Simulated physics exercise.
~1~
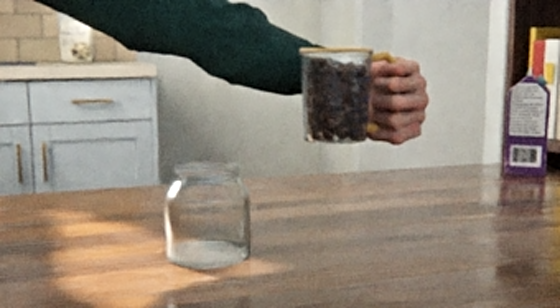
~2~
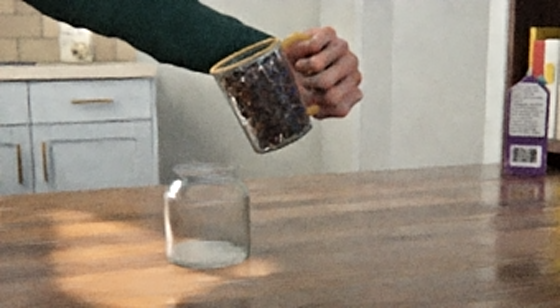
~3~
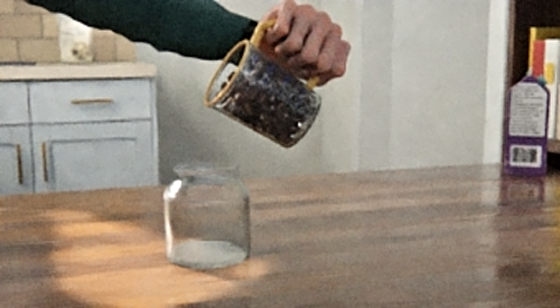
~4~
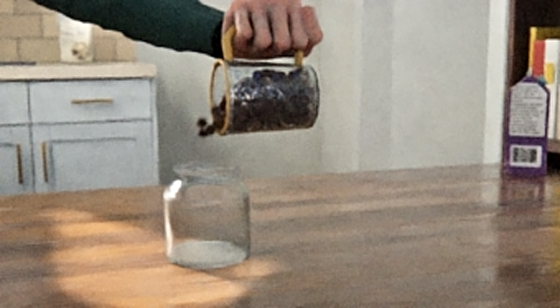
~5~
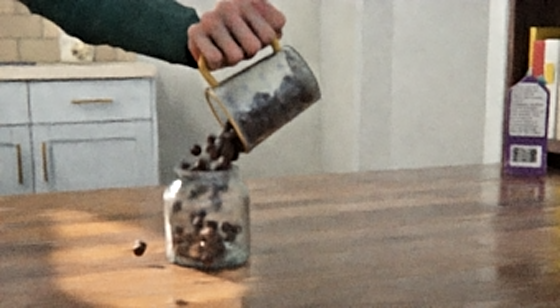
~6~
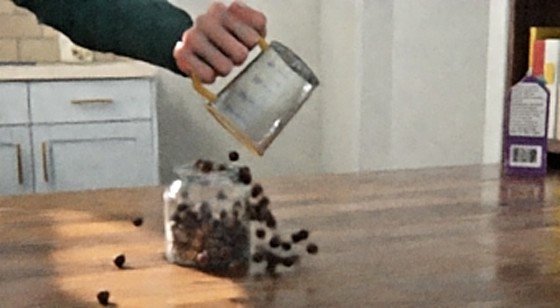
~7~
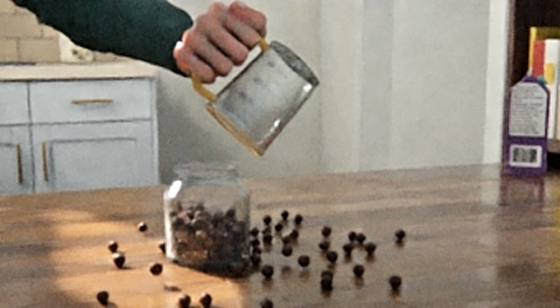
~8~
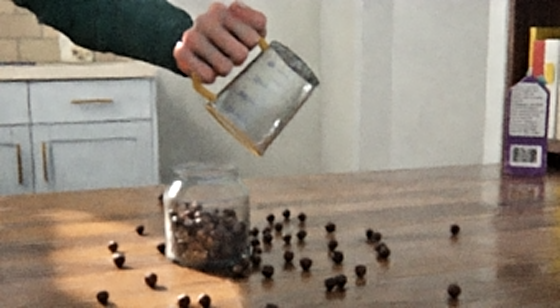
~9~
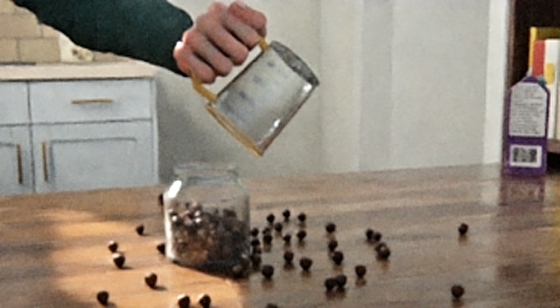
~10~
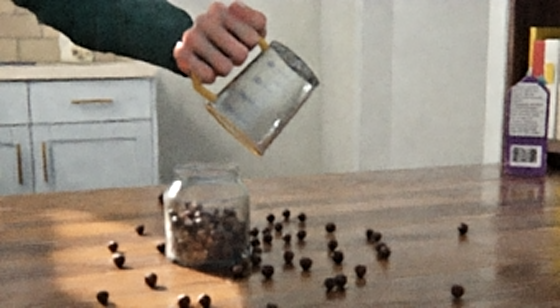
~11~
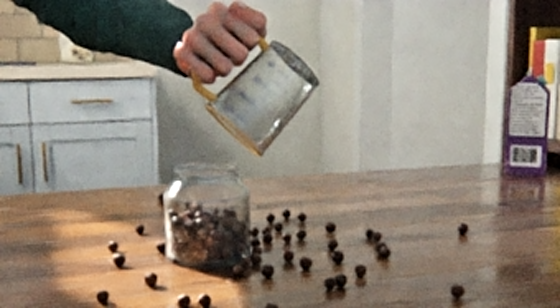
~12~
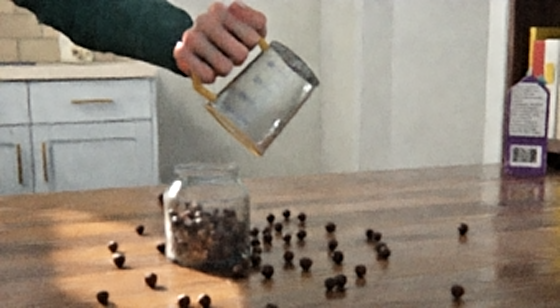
A hand tips chocolate balls into a jar, mostly filling it, and some scatter around.
